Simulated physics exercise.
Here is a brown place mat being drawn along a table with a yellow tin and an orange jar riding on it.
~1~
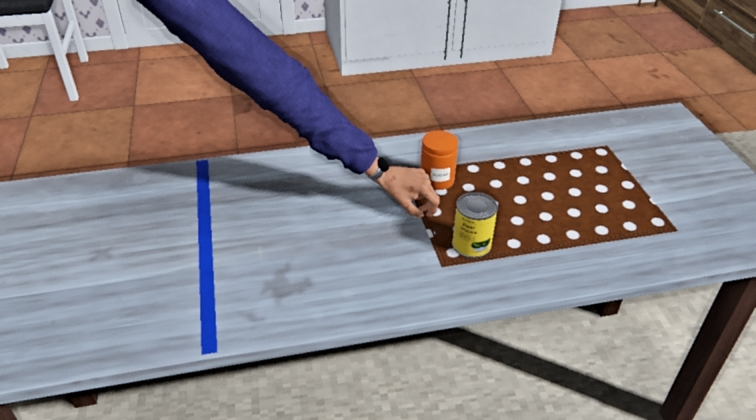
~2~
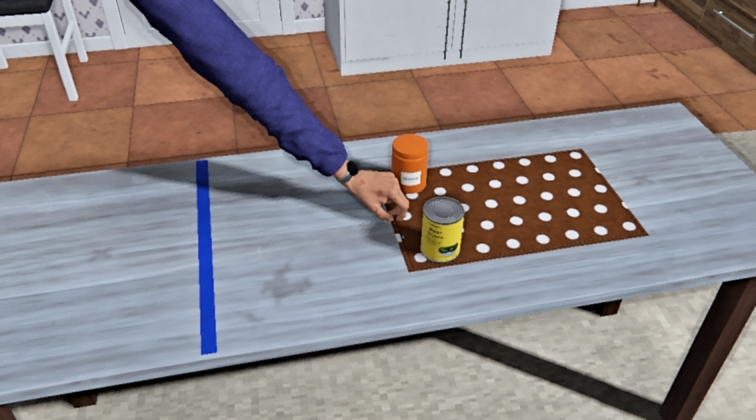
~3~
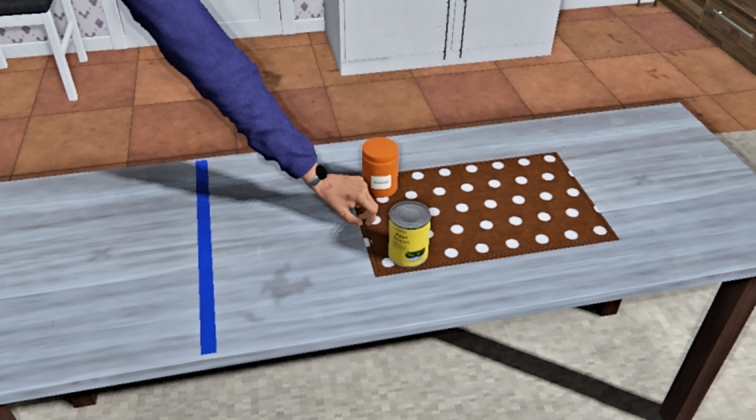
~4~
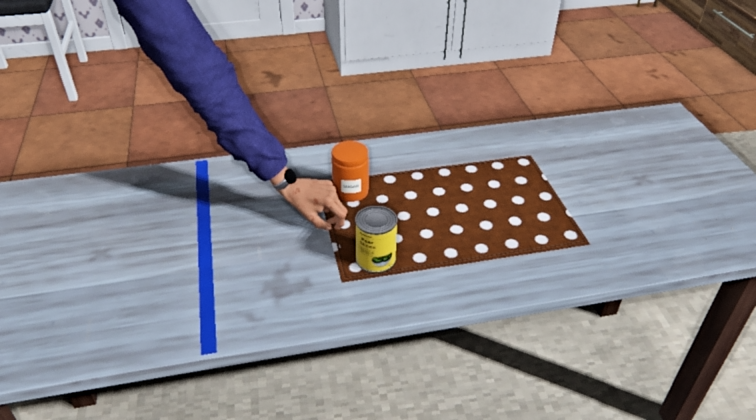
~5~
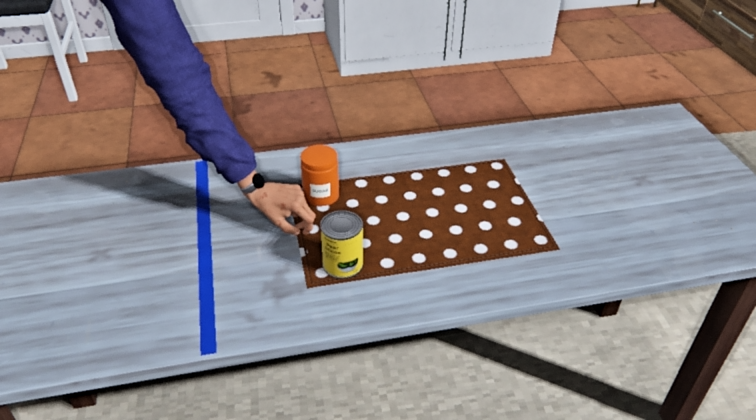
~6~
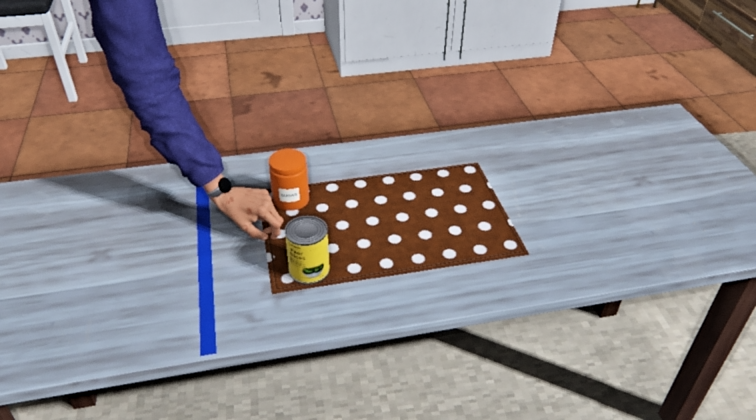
A hand in a purple sleeve pulled a brown place mat with white dots steadily left across the table, toward a blue strip of tape, and the yellow tin and orange jar moved along with it.
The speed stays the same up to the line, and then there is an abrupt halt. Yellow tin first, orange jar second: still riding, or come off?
Yellow tin - came off; orange jar - came off.
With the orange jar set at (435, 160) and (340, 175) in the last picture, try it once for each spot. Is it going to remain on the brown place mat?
First spot: It rides out the stop; second spot: It gets flung off.
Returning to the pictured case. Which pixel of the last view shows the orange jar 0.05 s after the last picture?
Approx. position: (258, 184).
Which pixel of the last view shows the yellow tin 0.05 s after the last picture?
Close to (273, 255).
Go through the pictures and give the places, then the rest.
In the first frame, place mat end (442, 267); yellow tin (477, 205); orange jar (440, 140); tape (209, 331).
In the second frame, place mat end (409, 272), far hem (649, 236); orange jar (410, 144).
In the third frame, place mat end (376, 277); yellow tin (410, 214).
In the fourth frame, place mat end (342, 283), far hem (590, 245); orange jar (350, 151).
In the fifth frame, place mat end (307, 288); yellow tin (342, 224).
In the sixth frame, place mat end (273, 294), far hem (529, 255); yellow tin (306, 230); orange jar (287, 159); tape (208, 332).
Then, 0.05 s on from there, hem short of the tape; yellow tin on the cloth near (273, 255); orange jar on the cloth near (258, 184).
Then, 0.16 s on from there, hem at the tape; yellow tin ahead of the hem near (199, 266); orange jar ahead of the hem near (193, 192).
In the end, hem at the tape; yellow tin ahead of the hem near (57, 287); orange jar ahead of the hem near (68, 209). The yellow tin shoots off the front and the orange jar slides clear of the cloth.
